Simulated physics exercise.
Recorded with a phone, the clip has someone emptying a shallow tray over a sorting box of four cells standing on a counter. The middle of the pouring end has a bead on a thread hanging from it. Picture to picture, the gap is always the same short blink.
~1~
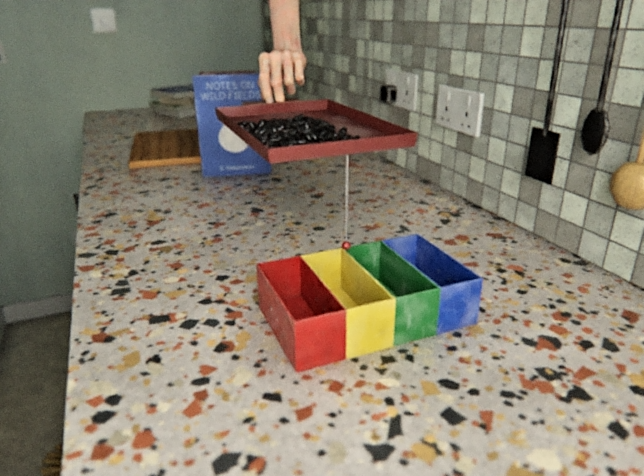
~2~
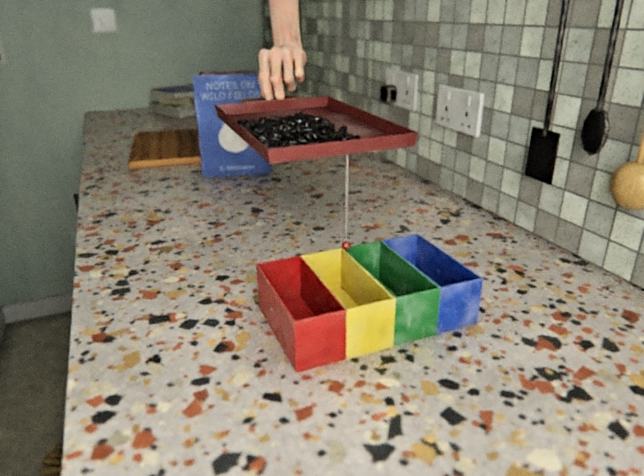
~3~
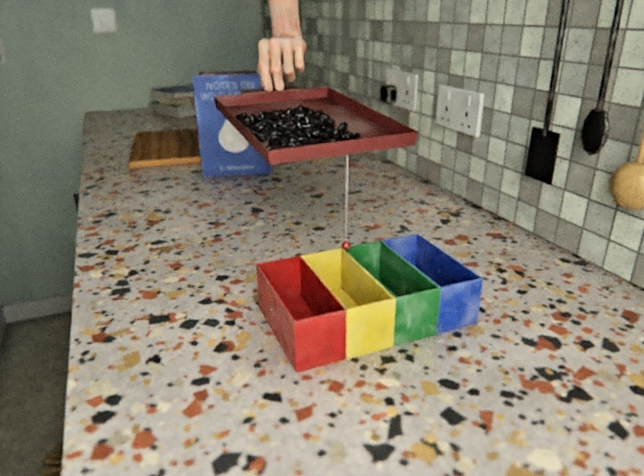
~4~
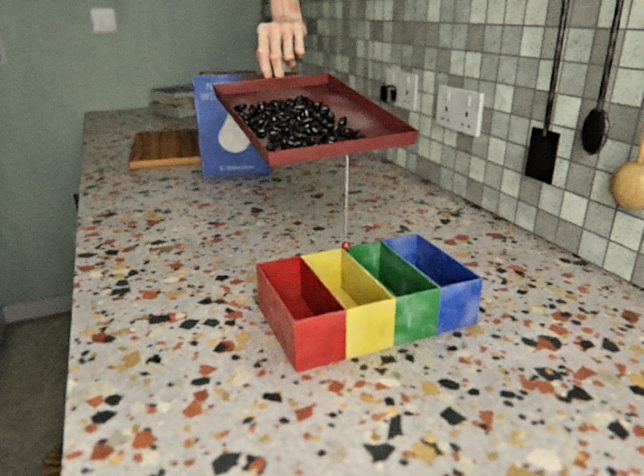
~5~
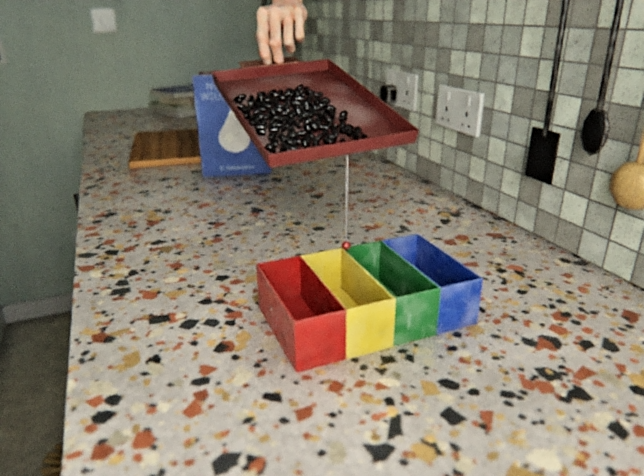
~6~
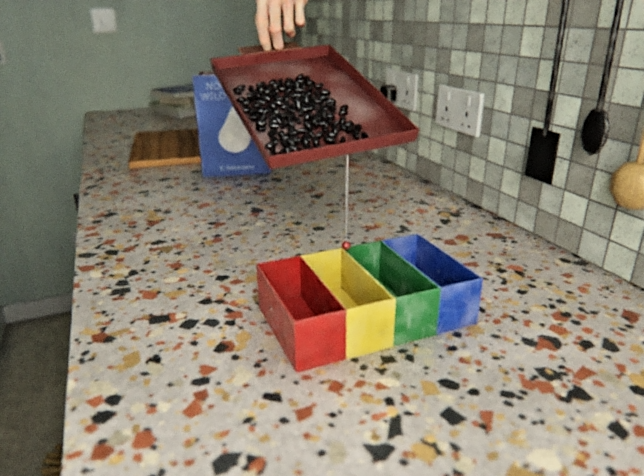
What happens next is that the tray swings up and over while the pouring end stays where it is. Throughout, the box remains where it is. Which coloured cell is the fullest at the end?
The red one.
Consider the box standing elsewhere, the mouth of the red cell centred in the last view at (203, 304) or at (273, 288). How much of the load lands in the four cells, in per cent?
First case 90 in a hundred, second case 100 in a hundred.
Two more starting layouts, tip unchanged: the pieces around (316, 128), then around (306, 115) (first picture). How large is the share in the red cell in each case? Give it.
Try 1: 60 %; try 2: 40 %.
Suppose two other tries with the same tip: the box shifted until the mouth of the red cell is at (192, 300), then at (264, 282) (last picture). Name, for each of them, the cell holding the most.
First green, then the cell in yellow.
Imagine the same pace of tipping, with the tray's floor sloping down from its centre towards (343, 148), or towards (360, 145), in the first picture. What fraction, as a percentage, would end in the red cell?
For the first aim it is 20 in a hundred, for the second 0 in a hundred.
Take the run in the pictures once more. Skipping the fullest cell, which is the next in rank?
The cell in yellow.
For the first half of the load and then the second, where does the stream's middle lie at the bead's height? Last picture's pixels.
Around (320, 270) first; around (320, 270) second.
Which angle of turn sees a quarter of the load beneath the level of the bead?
Roughly 115 degrees.
Soon, tray tipped steeply; all on the tray.
A while on, tray tipped right over; nearly all on the tray; a stray few in the yellow cell; a stray few in the red cell.
Towards the end, tray tipped past a quarter turn; about half in the red cell; about a third in the yellow cell; a small part in the green cell; a small part falling or outside the box.
Finally, tray tipped past a quarter turn; about half in the red cell; about a third in the yellow cell; a small part in the green cell; none in the blue cell; a small part outside the box.
